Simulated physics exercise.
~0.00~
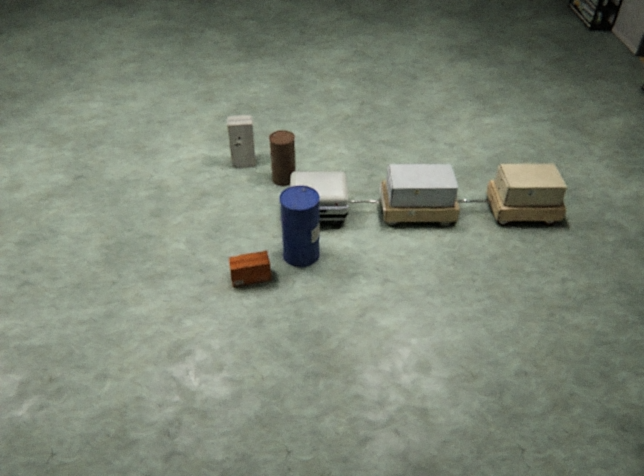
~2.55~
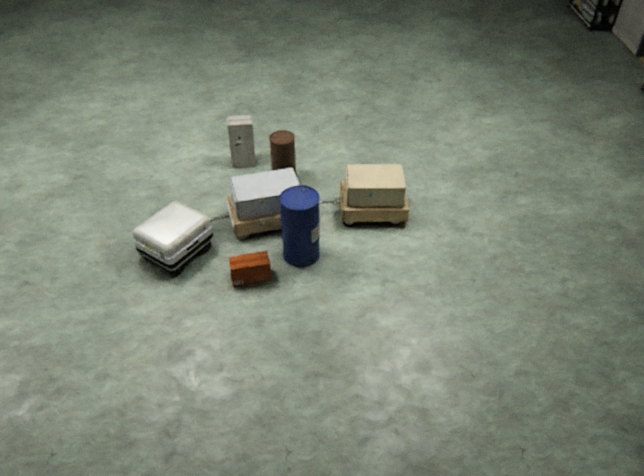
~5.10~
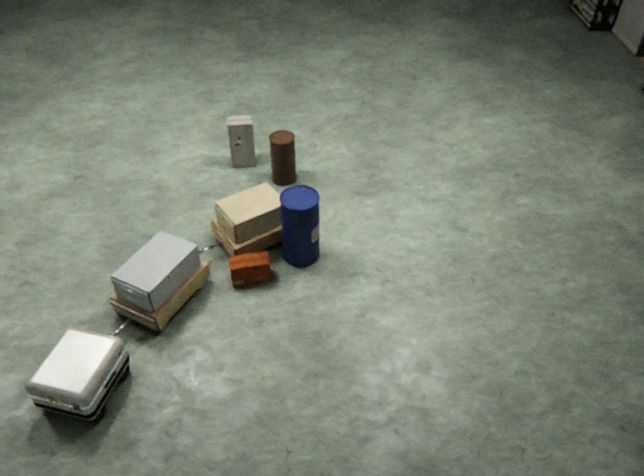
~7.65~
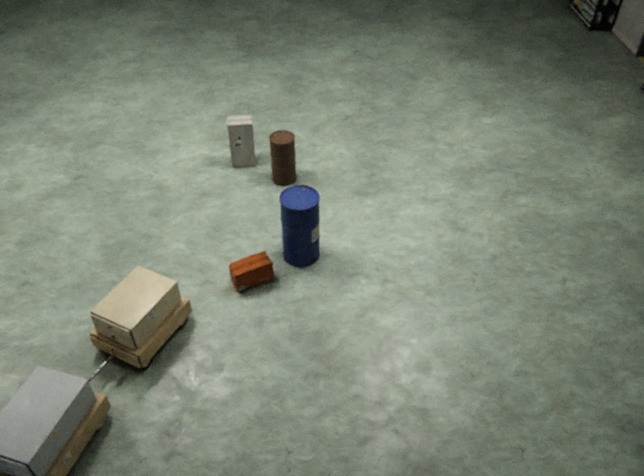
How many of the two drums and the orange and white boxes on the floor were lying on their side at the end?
None of them were on their side. Both drums and both boxes were still upright when the train had gone past.
